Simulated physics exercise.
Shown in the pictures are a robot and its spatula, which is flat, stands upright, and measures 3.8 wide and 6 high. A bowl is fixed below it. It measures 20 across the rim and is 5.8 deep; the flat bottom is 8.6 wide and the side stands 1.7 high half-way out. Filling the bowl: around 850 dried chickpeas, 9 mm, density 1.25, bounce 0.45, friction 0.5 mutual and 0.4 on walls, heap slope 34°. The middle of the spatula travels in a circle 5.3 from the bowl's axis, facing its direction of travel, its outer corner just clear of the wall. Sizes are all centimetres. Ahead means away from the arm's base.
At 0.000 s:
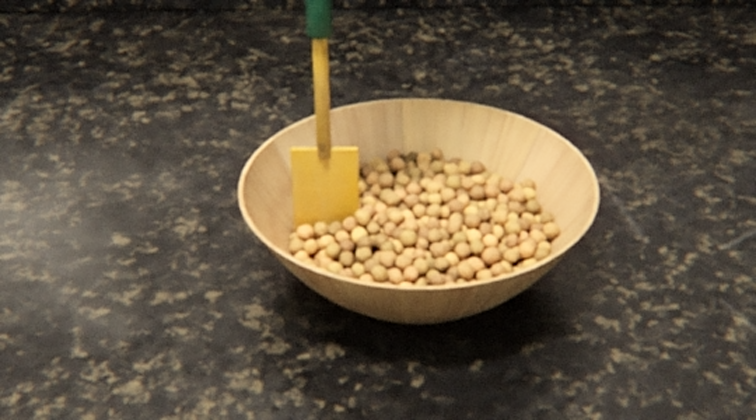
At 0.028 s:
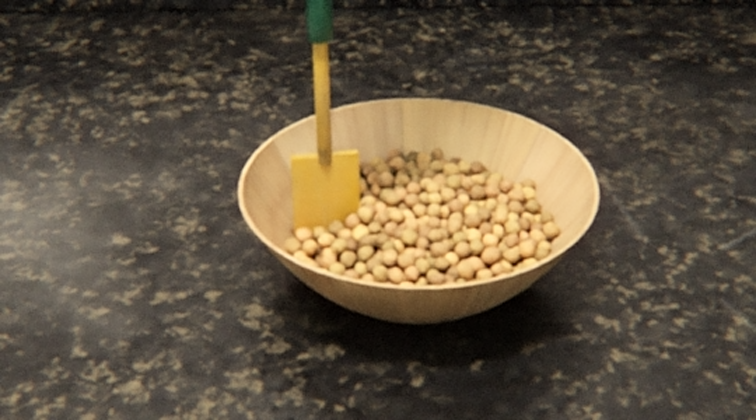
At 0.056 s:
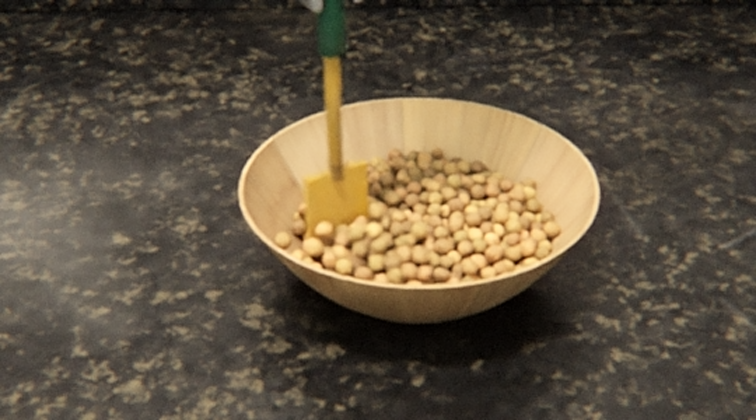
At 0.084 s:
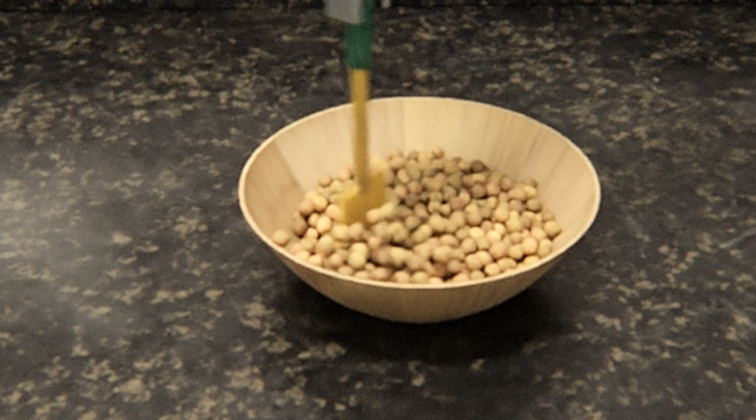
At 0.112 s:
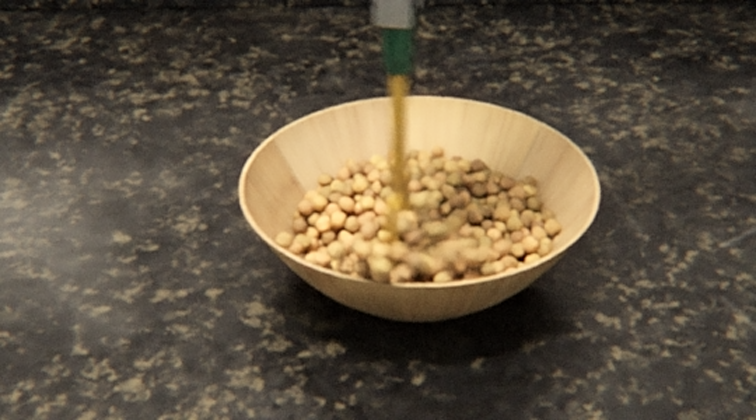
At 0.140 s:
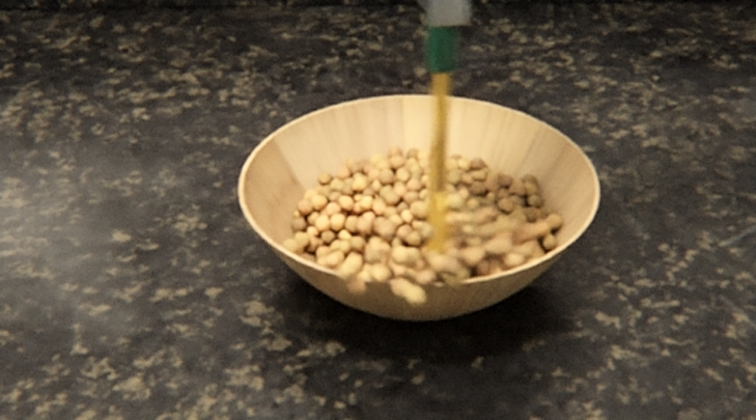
On a dark speckled countertop, a yellow spatula pushes through dried chickpeas in a wooden bowl, sweeping rightward and flinging some up.
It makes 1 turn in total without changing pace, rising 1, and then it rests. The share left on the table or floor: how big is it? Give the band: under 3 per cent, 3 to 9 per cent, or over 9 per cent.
Band: Over 9 per cent.
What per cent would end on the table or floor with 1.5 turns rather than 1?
Close to 25 in a hundred.
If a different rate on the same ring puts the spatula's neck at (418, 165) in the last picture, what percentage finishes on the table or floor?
Around 20 in a hundred.
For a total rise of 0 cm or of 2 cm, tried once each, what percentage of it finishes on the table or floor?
First try about 30 per cent, second about 15 per cent.
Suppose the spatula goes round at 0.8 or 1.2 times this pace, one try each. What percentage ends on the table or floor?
Around 20 percent for the first try and 25 percent for the second.
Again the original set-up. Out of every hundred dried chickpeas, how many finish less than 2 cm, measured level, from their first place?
That comes to some 45 per cent.
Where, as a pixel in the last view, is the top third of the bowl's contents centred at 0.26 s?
About (491, 173) in the last picture.
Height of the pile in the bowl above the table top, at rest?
About 5.0 cm.
After 0.26 s, 197° round, highest piece 10 above the table; 780 in the bowl, 18 on the table or floor, 52 in flight or on the tool.
After 0.38 s, 295° round, highest piece 9 above the table; 711 in the bowl, 85 on the table or floor, 54 in flight or on the tool.
After 0.63 s, 0° round, highest piece 5 above the table; 662 in the bowl, 188 on the table or floor.
After 1.33 s, 0° round, highest piece 5 above the table; 662 in the bowl, 188 on the table or floor.
At rest, 662 in the bowl, 188 on the table or floor. That is 22 % on the table or floor.
